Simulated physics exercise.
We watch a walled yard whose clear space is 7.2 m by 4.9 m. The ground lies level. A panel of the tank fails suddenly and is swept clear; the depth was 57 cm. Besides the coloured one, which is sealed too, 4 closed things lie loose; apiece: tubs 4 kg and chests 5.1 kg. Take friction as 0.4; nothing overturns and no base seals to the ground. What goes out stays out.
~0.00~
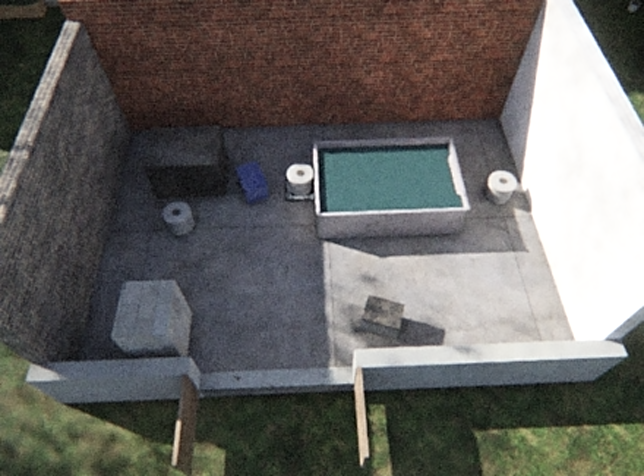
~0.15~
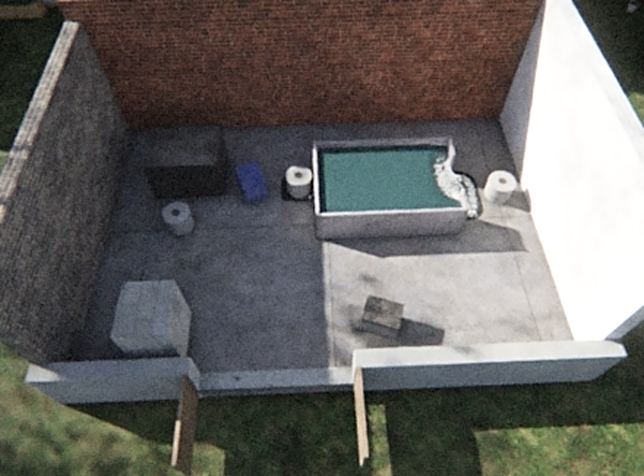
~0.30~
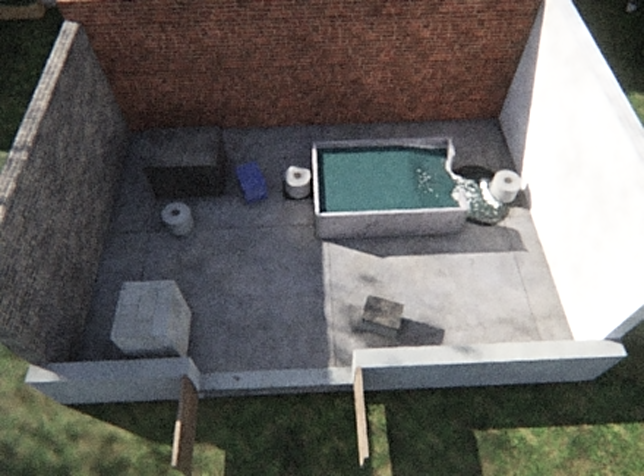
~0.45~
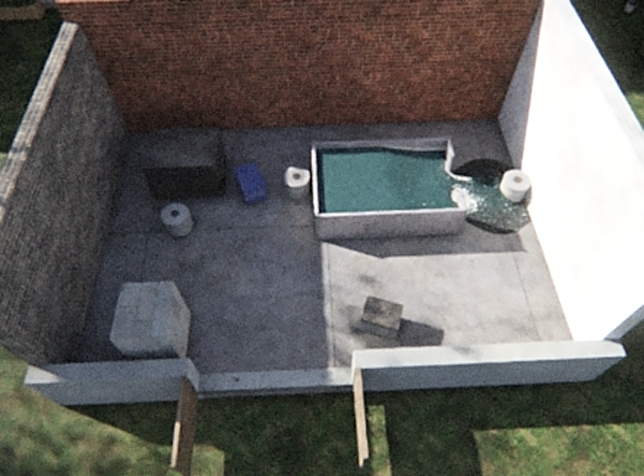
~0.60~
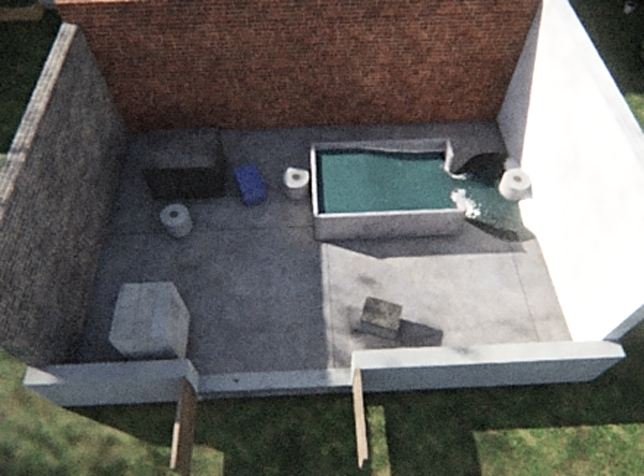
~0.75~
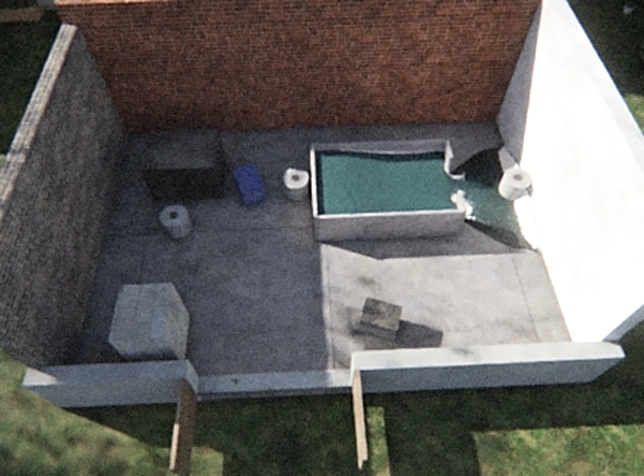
A walled yard with a level grey floor is seen from high above, with a brick wall behind and a bright white wall at right. A pale-rimmed tank of green water stands near the back, with white tubs, a blue chest and dark and pale blocks around it. Water bursts from the tank's right end, foaming and spreading towards the white wall, and nudges the nearest tub slightly right.
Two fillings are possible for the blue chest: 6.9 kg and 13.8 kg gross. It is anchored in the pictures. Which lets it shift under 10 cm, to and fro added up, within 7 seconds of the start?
I expect that only the higher weight holds it.
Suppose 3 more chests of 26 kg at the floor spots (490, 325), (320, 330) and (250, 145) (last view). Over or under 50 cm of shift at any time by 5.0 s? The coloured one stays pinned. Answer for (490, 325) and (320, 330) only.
In turn: More, short of it.
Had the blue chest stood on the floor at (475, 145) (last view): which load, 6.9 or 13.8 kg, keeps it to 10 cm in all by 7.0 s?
Neither is enough.
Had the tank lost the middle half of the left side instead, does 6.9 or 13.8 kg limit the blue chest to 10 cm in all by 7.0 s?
Then neither weight holds it.
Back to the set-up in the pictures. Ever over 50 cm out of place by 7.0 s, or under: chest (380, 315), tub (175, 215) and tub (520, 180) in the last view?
In turn: Past it, less, past it.
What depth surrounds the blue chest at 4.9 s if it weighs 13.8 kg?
Roughly 4 cm.
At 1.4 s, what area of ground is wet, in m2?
About 7.5 m2.
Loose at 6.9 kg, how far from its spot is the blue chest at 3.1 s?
Roughly 0 cm.
After 1.4 s the blue chest would be 0 cm from its start with 6.9 kg and 0 cm from its start with 13.8 kg; 0 cm of water round it then.
After 3.1 s the blue chest would be 0 cm from its start with 6.9 kg and 0 cm from its start with 13.8 kg; 0 cm of water round it then.
After 4.9 s the blue chest would be 6 cm from its start with 6.9 kg and 0 cm from its start with 13.8 kg; 4 cm of water round it then.
After 7.0 s the blue chest would be 50 cm from its start with 6.9 kg and 0 cm from its start with 13.8 kg; 5 cm of water round it then.
